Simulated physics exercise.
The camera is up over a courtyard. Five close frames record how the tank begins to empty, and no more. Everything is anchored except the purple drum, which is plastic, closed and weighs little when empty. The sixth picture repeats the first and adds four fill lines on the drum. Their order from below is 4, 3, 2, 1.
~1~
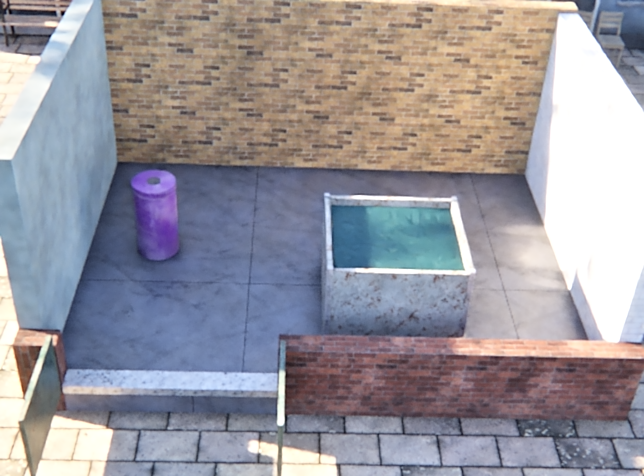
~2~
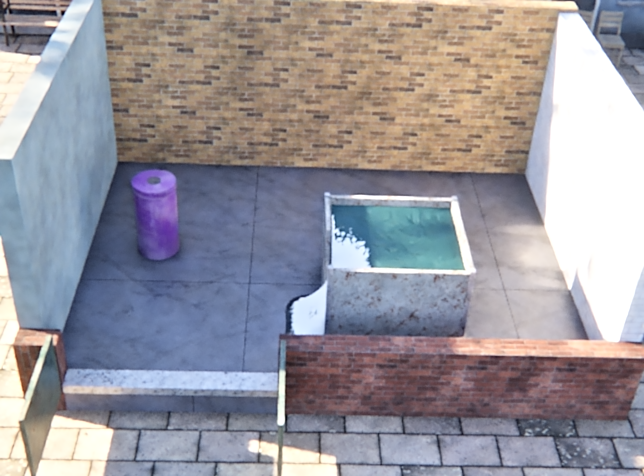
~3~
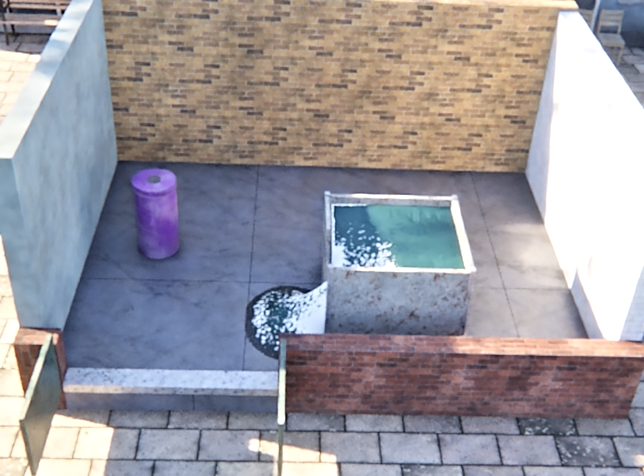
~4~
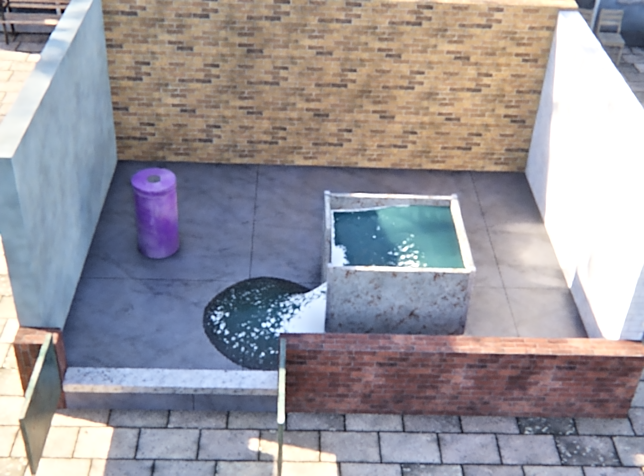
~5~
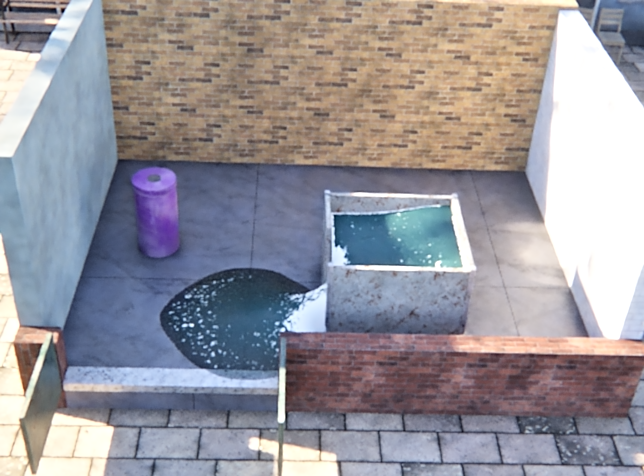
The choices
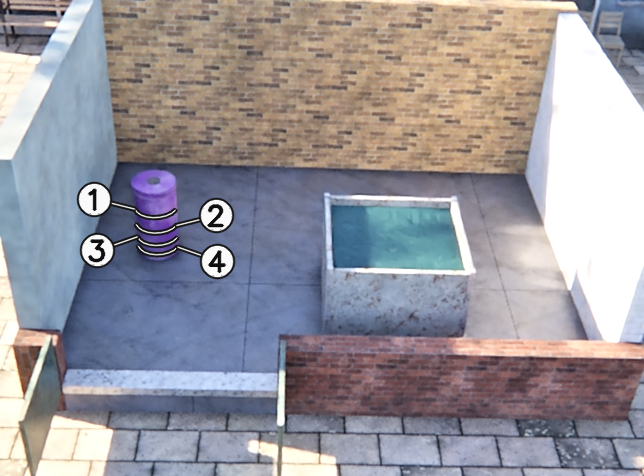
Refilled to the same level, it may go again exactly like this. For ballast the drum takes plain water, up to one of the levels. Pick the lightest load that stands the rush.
That is line 3.
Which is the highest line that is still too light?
4 it is.
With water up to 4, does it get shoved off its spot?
Yes, it does.
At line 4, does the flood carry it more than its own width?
Yes.
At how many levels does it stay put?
Three of them.
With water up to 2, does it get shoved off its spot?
No, not at all.
On the marked copy, 1 at (153, 217); 2 at (154, 233); 3 at (155, 245); 4 at (156, 254); from the bottom up 4, 3, 2, 1.
For line 1, it does not move.
For line 2, it does not move.
For line 3, it does not move.
For line 4, it is pushed about twice its own width away.
